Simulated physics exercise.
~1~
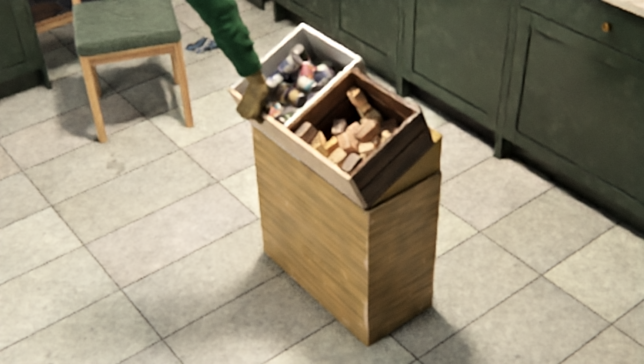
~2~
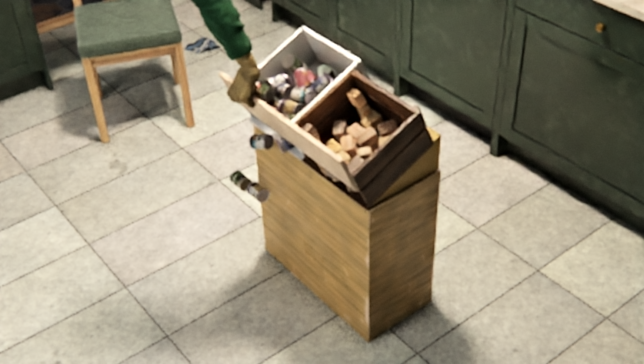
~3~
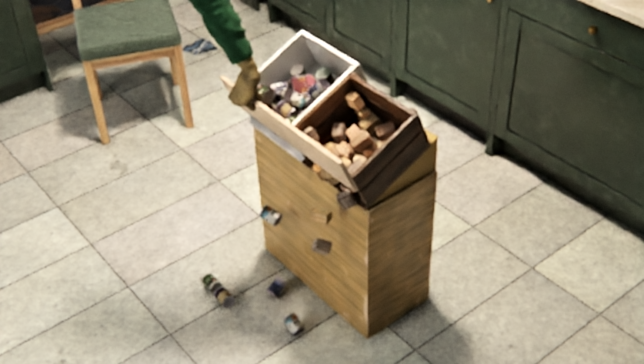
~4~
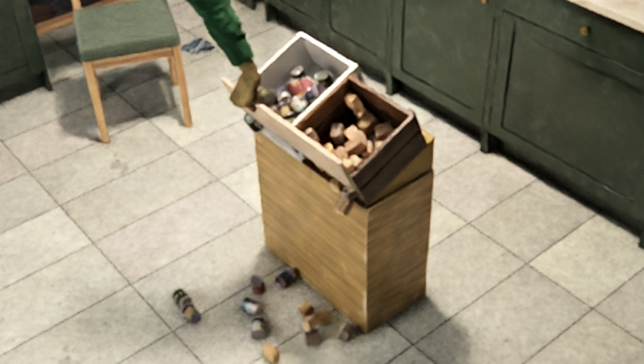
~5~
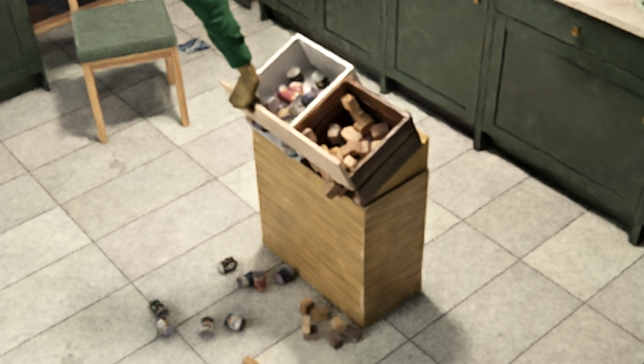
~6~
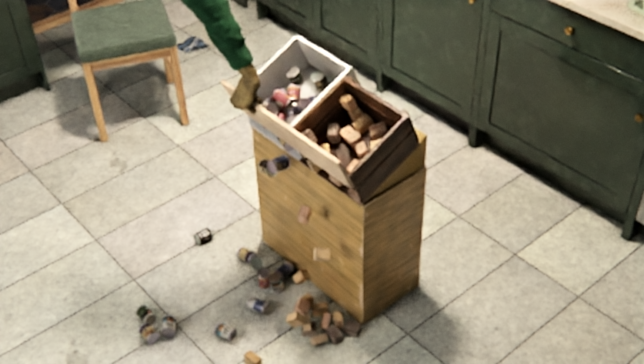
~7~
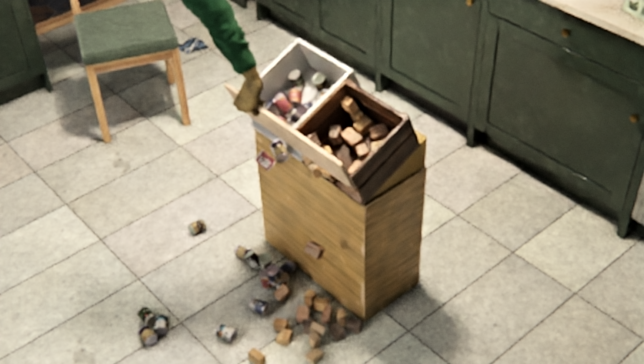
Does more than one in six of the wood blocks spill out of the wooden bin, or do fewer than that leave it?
More than one in six of the wood blocks leave the wooden bin. They end up scattered on the floor below, while others stay inside.
